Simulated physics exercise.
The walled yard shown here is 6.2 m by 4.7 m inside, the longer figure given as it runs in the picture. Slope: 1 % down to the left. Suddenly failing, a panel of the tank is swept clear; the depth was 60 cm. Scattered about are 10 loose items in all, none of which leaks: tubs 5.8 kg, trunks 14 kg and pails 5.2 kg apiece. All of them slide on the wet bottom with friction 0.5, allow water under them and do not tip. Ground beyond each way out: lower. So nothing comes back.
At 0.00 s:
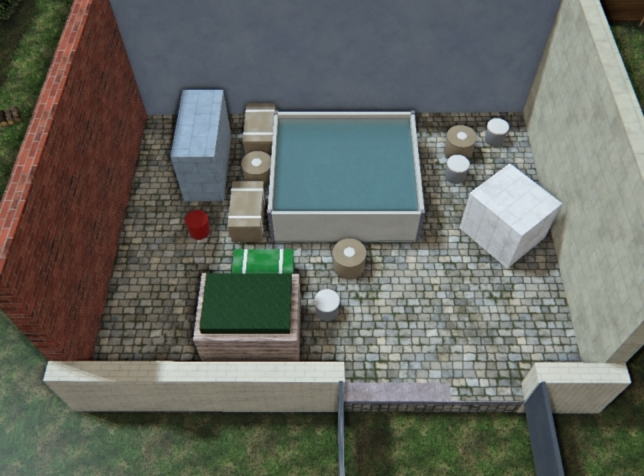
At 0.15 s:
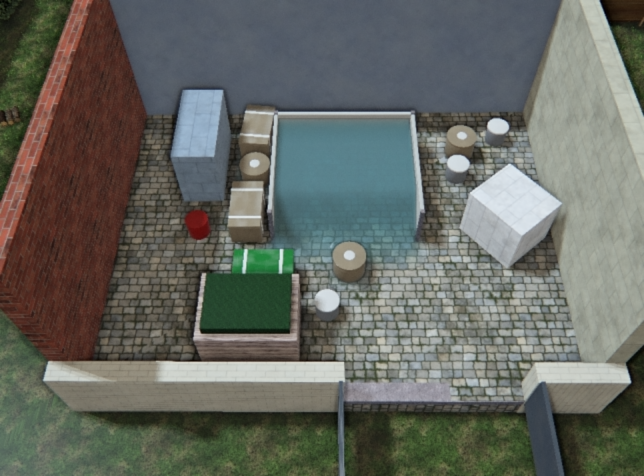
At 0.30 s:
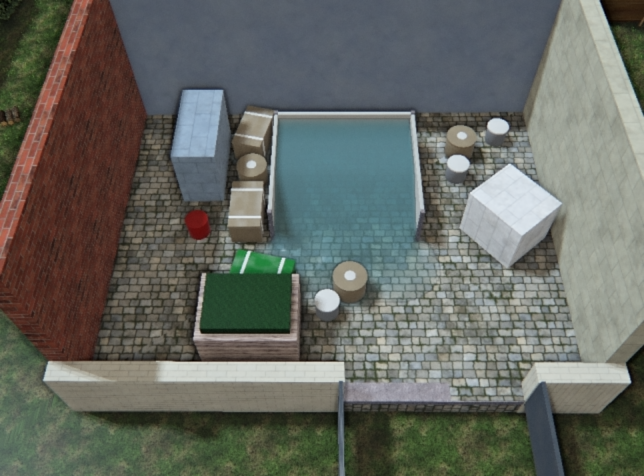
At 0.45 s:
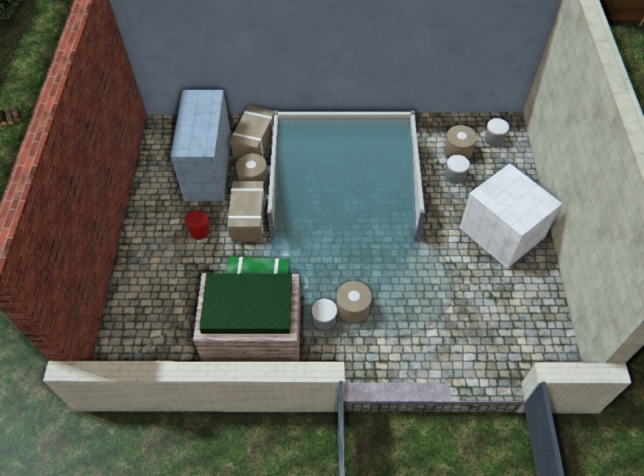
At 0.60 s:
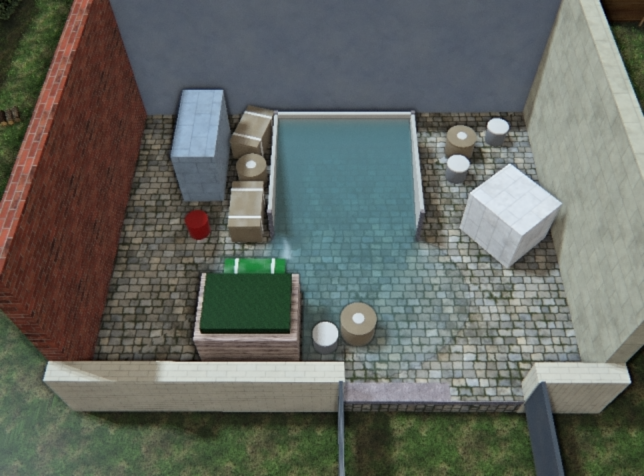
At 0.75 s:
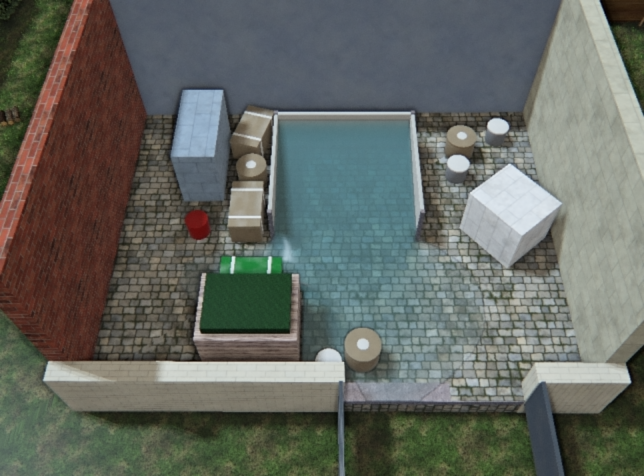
The clip shows a walled yard where the front panel of a water tank disappears and water spreads across the paving, pushing a round tan object and a small white one toward the front wall while the green trunk shifts slightly.
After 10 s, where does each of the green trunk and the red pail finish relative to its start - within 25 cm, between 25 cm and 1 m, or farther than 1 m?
At that point the green trunk is farther than 1 m, the red pail is between 25 cm and 1 m.
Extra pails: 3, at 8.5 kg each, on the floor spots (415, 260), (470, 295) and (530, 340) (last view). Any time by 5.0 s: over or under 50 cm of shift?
Going one by one: Too far, not far enough, not far enough.
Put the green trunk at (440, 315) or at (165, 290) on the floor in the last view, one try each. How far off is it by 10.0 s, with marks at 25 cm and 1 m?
Run 1: It is pushed far off. Run 2: It is pushed far off.
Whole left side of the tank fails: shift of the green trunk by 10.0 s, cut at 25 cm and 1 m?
Had it gone that way, the green trunk would be borne far.
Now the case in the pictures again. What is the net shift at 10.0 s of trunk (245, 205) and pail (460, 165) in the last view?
The first ends 50 cm from its start, the second 0 cm.
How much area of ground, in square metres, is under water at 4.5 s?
Close to 20 m2, I'd say.
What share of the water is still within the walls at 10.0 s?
Roughly 48 percent.
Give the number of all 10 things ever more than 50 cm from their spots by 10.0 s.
It adds up to 5.
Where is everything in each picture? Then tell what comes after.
The green trunk at (263, 263), on the bottom; the red pail at (196, 219) rests on the ground; water covers 3.7 m2; 0 of 10 have shifted, in the first frame.
The green trunk at (263, 263), on the bottom; the red pail at (196, 219) rests on the ground; 4.7 m2 under water; 1 of 10 have shifted, in the second frame.
The green trunk at (262, 269) rests on the ground, 8 cm from its start; the red pail at (196, 219) rests on the ground; 5.7 m2 under water; 4 of 10 have shifted, in the third frame.
The green trunk at (257, 273), on the bottom, 17 cm from its start; the red pail at (196, 219), on the bottom; water covers 7.1 m2; 5 of 10 have shifted, in the fourth frame.
The green trunk at (254, 273) rests on the ground, 20 cm from its start; the red pail at (196, 219), on the bottom; water covers 8.5 m2; 5 of 10 have shifted, in the fifth frame.
The green trunk at (251, 272) rests on the ground, 23 cm from its start; the red pail at (196, 219) rests on the ground; water covers 9.8 m2; 5 of 10 have shifted, in the sixth frame.
After 2.0 s the green trunk is near (165, 224), 1.5 m from its start, aground; the red pail is near (198, 215), 0.1 m from its start, aground; 2 of 10 are out; 0 afloat.
After 4.5 s the green trunk is near (170, 134), 2.8 m from its start, afloat; the red pail is near (197, 209), 0.2 m from its start, aground; 2 of 10 are out; 1 afloat.
After 7.0 s the green trunk is near (175, 114), 3.1 m from its start, afloat; the red pail is near (207, 198), 0.4 m from its start, aground; 2 of 10 are out; 3 afloat.
After 10.0 s the green trunk is near (175, 115), 3.1 m from its start, afloat; the red pail is near (233, 200), 0.6 m from its start, afloat; 2 of 10 are out; 5 afloat.
